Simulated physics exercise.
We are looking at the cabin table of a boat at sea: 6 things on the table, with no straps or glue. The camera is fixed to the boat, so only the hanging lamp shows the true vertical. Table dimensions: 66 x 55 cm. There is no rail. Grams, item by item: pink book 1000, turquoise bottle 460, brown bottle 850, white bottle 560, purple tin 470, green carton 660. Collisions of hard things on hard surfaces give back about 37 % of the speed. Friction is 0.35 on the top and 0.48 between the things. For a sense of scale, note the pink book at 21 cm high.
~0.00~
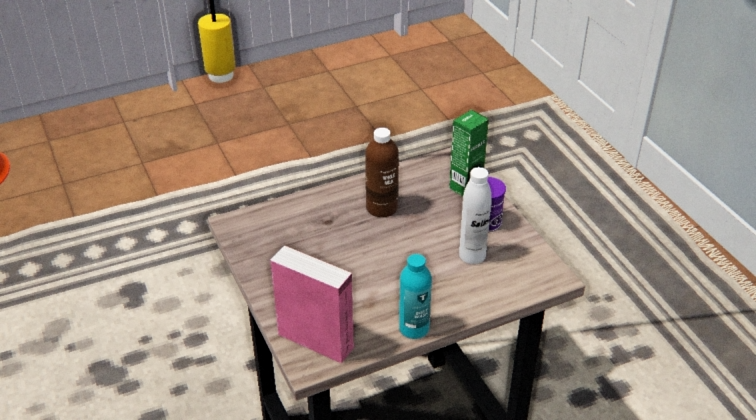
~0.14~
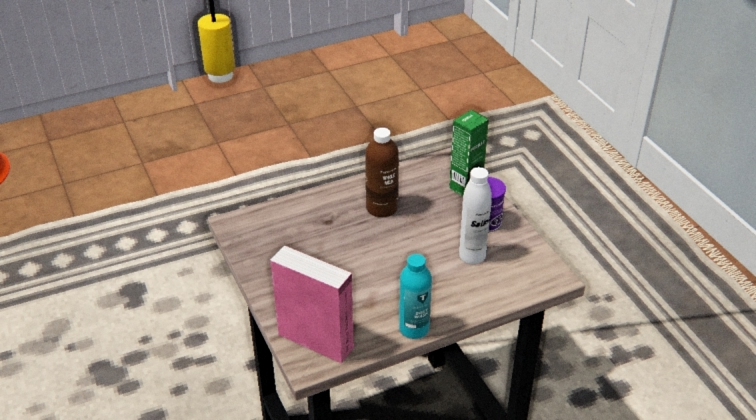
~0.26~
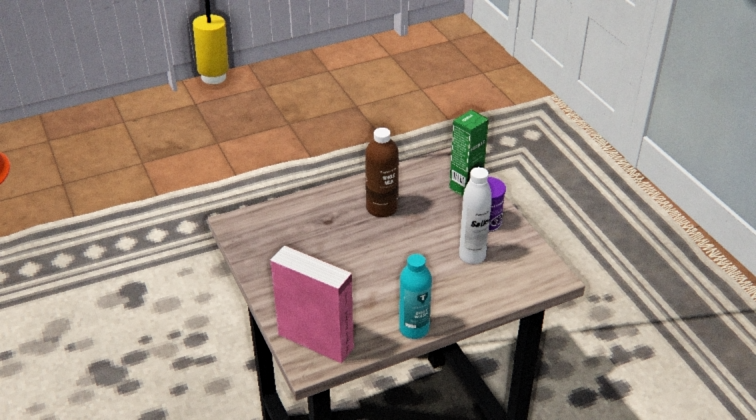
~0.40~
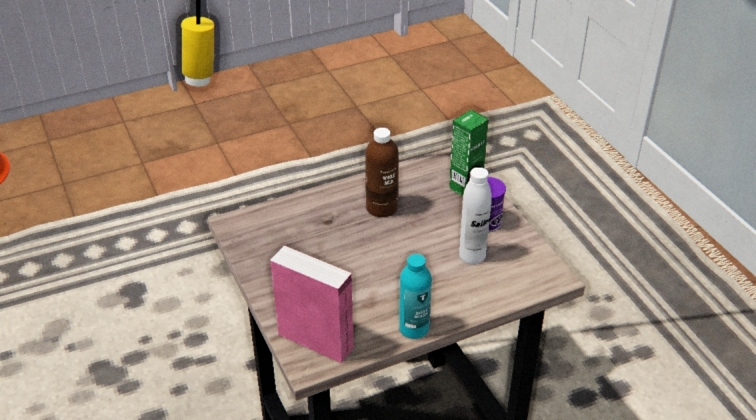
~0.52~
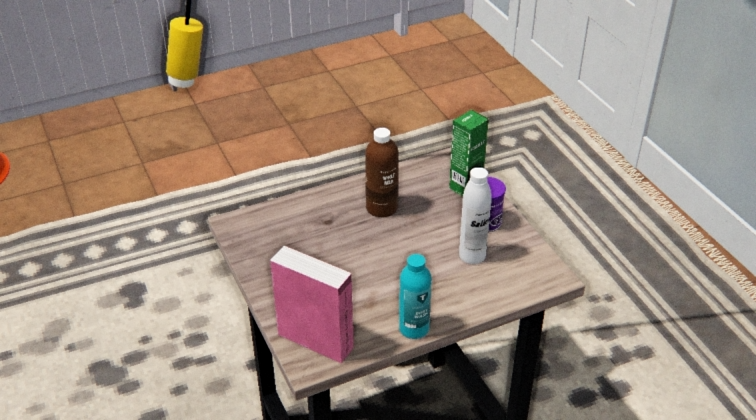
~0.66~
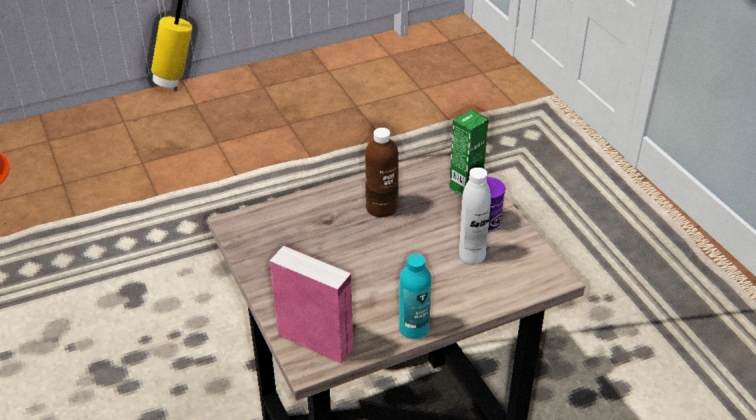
A wooden table stood on a patterned rug with a pink book, bottles, a purple tin and a green carton, all staying still, while the yellow hanging lamp behind swung slowly to the left.
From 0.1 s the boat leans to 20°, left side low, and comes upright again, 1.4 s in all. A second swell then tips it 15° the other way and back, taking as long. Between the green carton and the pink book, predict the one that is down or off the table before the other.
Before the other: The second.
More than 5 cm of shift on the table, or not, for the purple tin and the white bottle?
Here the purple tin is left in place, and the white bottle moves off.
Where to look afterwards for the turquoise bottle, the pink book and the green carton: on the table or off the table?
When everything stops, the turquoise bottle is still in bounds, the pink book is out of bounds, and the green carton is out of bounds.
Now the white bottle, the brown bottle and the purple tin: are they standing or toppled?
Final state - white bottle: Goes over; brown bottle: Remains on its base; purple tin: Remains on its base.
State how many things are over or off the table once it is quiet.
I count 3.
After 1.16 s, floor tilted 10°, left side down; pink book now off the table; green carton tipped 9° from how it sat near (463, 156); white bottle on its side.
After 1.66 s, floor tilted 2°, right side down; green carton tipped 15° from how it sat near (460, 158); white bottle on its side.
After 2.16 s, floor tilted 15°, right side down; green carton now off the table; white bottle on its side.
After 2.76 s, floor tilted 1°, right side down; white bottle on its side.
By the end (3.4 s), off the table, pink book and green carton; tipped over on the table, white bottle; the other 3 in place, give or take 5 cm. Green carton went at 2.08 s; pink book went at 1.02 s.
